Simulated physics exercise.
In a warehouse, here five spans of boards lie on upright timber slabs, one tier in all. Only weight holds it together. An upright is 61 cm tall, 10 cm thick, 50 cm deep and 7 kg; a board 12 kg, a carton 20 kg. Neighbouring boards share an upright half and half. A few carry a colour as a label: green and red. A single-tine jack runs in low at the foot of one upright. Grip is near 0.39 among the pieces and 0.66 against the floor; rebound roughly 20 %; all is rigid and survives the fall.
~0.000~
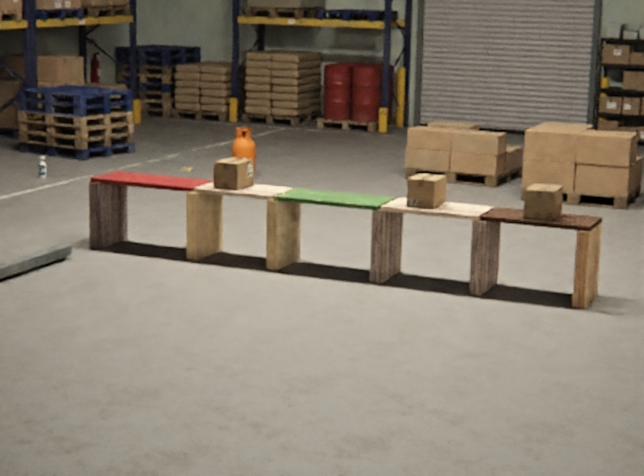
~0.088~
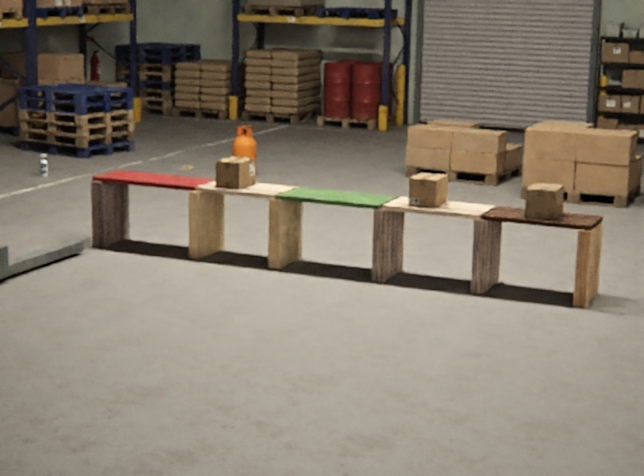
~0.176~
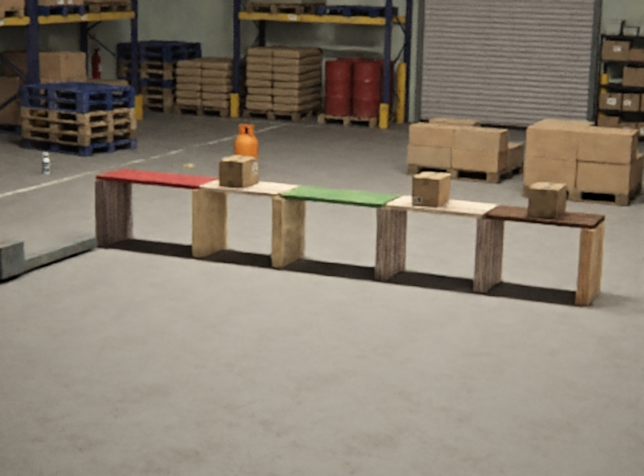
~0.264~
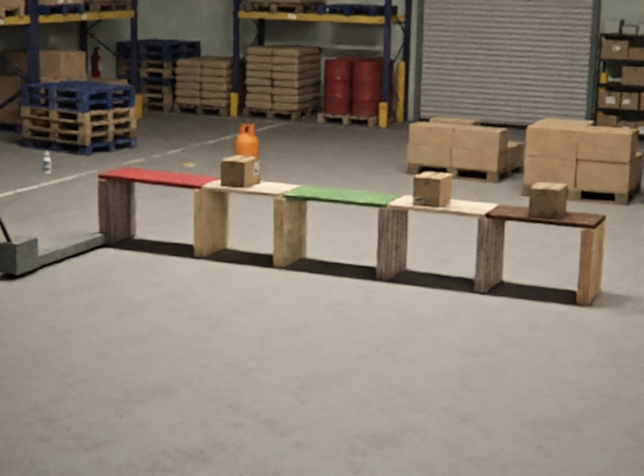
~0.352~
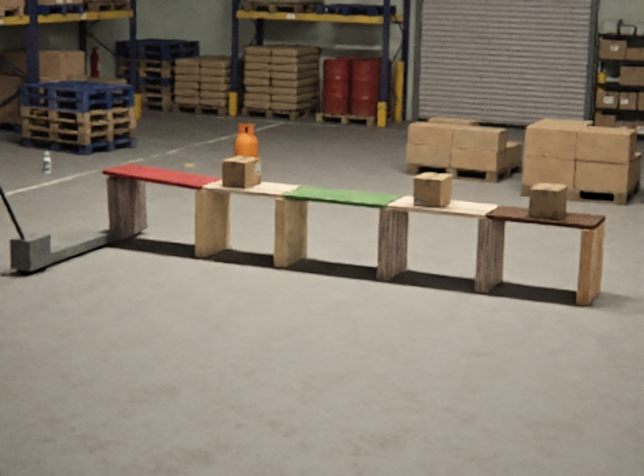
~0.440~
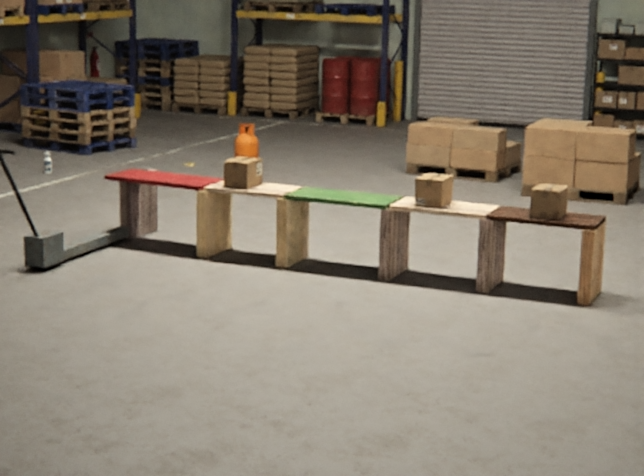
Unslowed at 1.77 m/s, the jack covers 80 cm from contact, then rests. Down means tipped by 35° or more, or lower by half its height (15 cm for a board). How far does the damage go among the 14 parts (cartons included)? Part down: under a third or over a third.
Ending down: Under a third.
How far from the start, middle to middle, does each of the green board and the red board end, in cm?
Moved: Green 0, red 60.
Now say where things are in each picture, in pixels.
In the first picture (each place is the centre of the face we see best; the camera moves round a little), jack tip (65, 250) 44 cm short; green board (335, 197); red board (153, 179); all as stacked.
The second picture shows jack tip (78, 245) 29 cm short; red board (155, 178).
The third picture shows jack tip (91, 240) 13 cm short; red board (158, 177).
The fourth picture shows jack tip (103, 237) 25 mm in; red board (160, 176); one has shifted.
The fifth picture shows jack tip (113, 234) 18 cm in; red board (163, 175) moved 33 mm; steepest lean 5°, the upright at (132, 204); 2 have shifted.
The sixth picture shows jack tip (124, 231) 34 cm in; red board (165, 177) moved 39 mm; green board (344, 196); 2 have shifted.
By 0.52 s, none of the 14 pieces down, 2 disturbed; red board moved 7 cm.
By 0.64 s, none of the 14 pieces down, 2 disturbed; red board tilted 5°.
By 0.84 s, 1 of the 14 pieces down; red board tilted 53°, 18 cm lower.
By 1.64 s, 1 of the 14 pieces down; red board tilted 25°, 44 cm lower.
When it is over (2.1 s), 1 of the 14 pieces down; red board tilted 8°, 53 cm lower; green board unmoved. That is 7 per cent. In pixels of the last frame, middles, red board near (171, 228), green board near (344, 198).
